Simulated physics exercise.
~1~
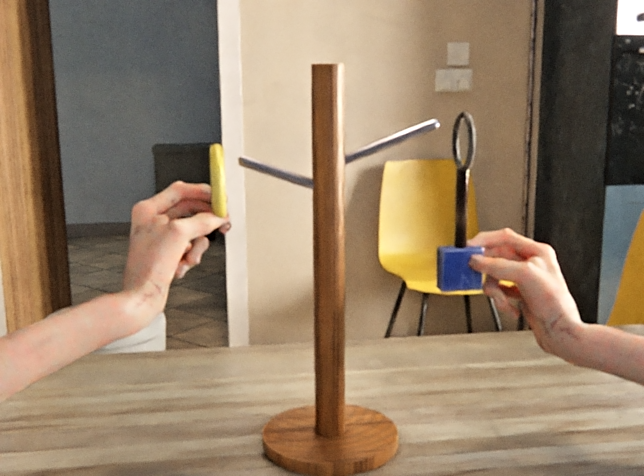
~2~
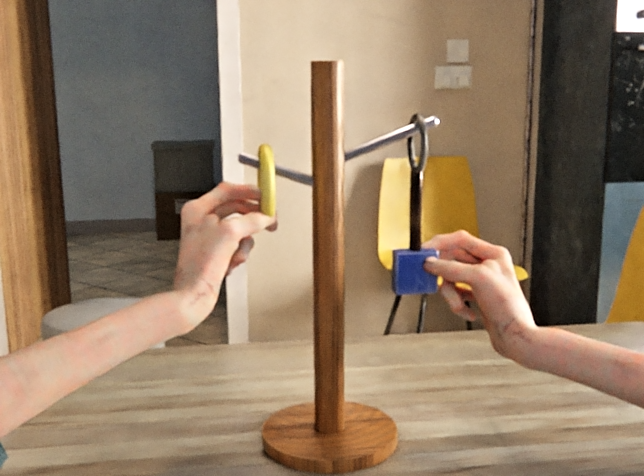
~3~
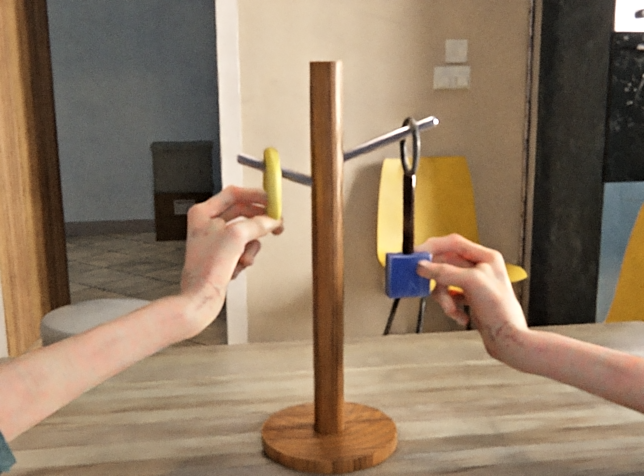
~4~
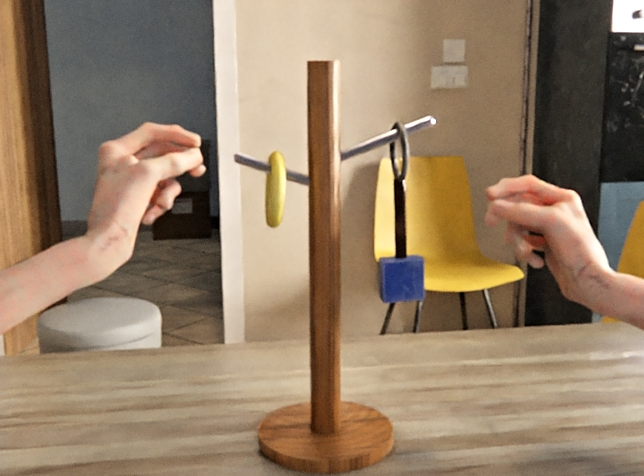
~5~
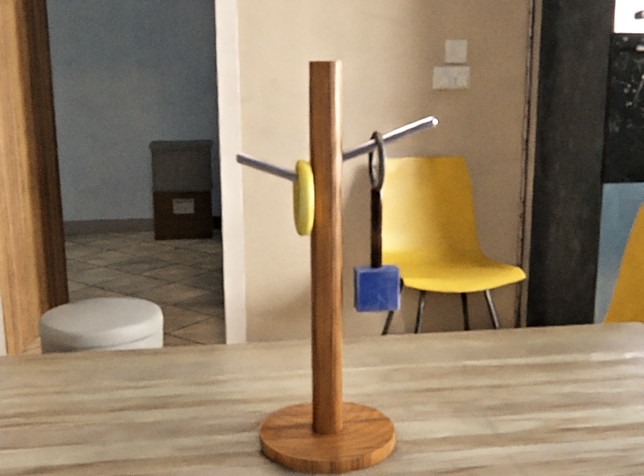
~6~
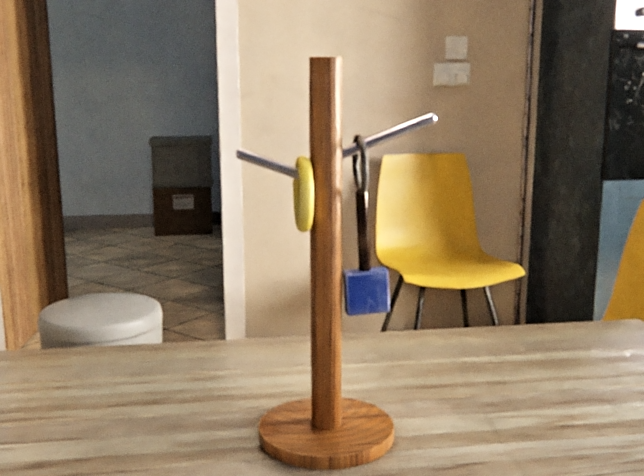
At a wooden table, two hands hang a yellow ring of tape on the left peg of a wooden stand and a blue brush on the right peg, then let go and withdraw. Both items slide inward along the sloping pegs and remain hanging near the post.
